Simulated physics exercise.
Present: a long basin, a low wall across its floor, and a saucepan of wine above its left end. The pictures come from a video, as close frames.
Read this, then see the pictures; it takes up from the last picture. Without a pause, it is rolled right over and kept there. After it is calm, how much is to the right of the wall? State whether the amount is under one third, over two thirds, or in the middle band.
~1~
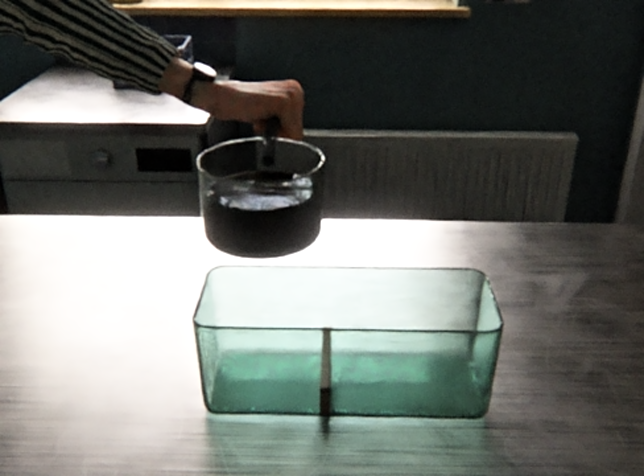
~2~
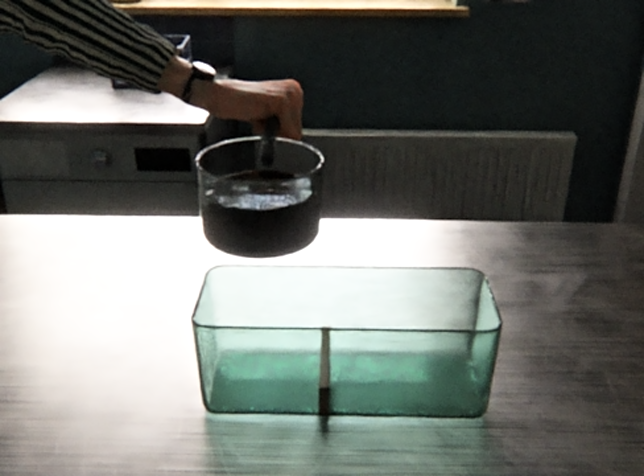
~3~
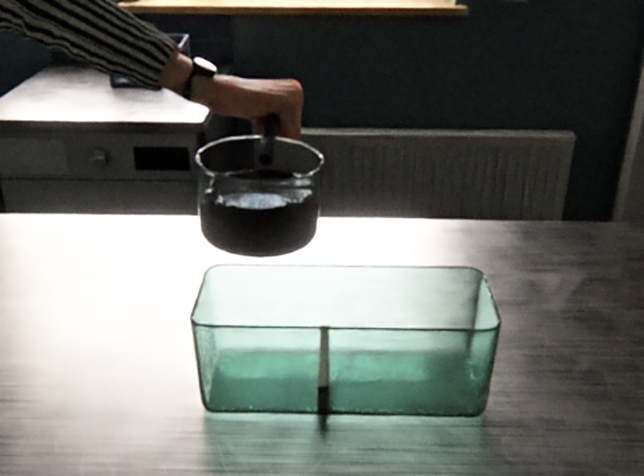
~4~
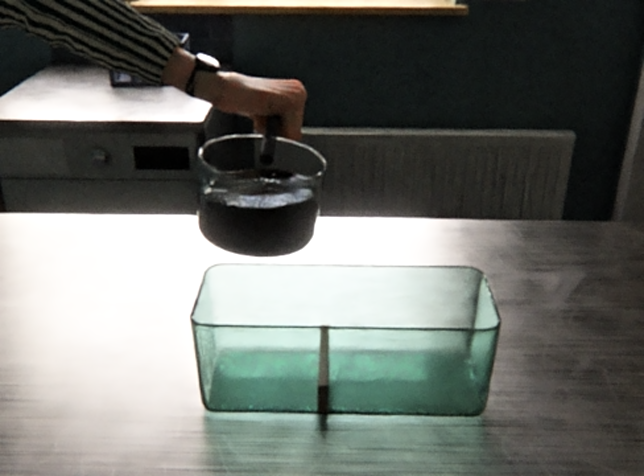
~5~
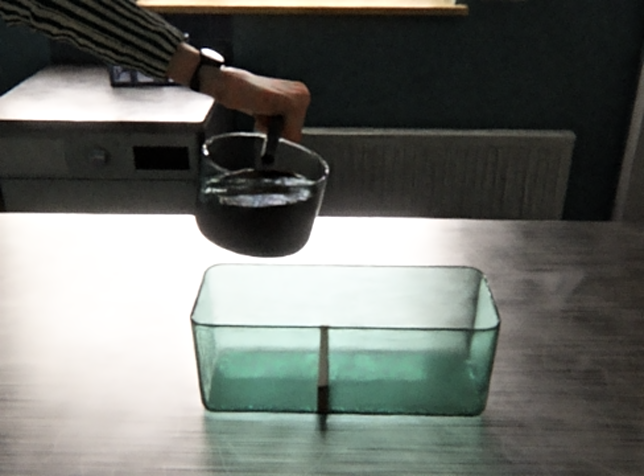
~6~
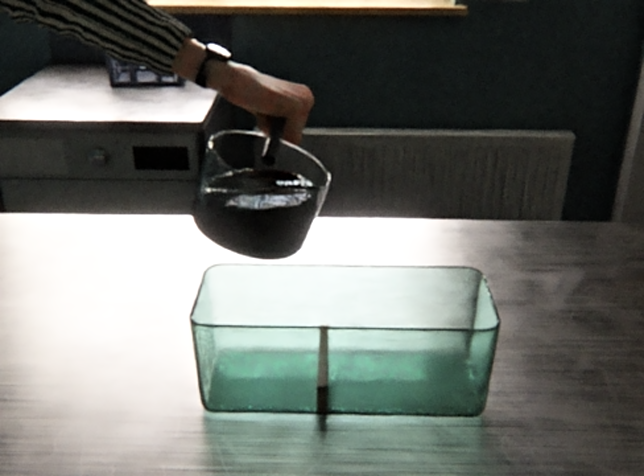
The amount is over two thirds.
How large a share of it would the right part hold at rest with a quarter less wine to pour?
It comes to around 95 percent.
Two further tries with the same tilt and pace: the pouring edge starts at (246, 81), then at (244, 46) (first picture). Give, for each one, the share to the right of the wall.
40 % and 50 %.
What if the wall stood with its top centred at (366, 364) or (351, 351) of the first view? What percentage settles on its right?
Try one about 50 %, try two about 75 %.
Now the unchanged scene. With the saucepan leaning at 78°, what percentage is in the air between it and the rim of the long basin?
I'd put it near 25 per cent.
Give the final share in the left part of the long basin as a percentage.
It comes to about 5 per cent.
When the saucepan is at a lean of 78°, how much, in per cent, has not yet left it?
About 65 %.
A moment on, the saucepan is tipped on its side and 67 per cent is still to pour, 0 is left of the wall and 6 right of it.
Next, the saucepan is tipped right over and 15 per cent is still to pour, 2 is left of the wall and 71 right of it.
Then the saucepan is tipped right over and 1 per cent is still to pour, 6 is left of the wall and 91 right of it.
Later the saucepan is tipped right over and 0 per cent is still to pour, 6 is left of the wall and 94 right of it.
At rest 6 per cent lies left of the wall, 94 right of it and 0 outside.
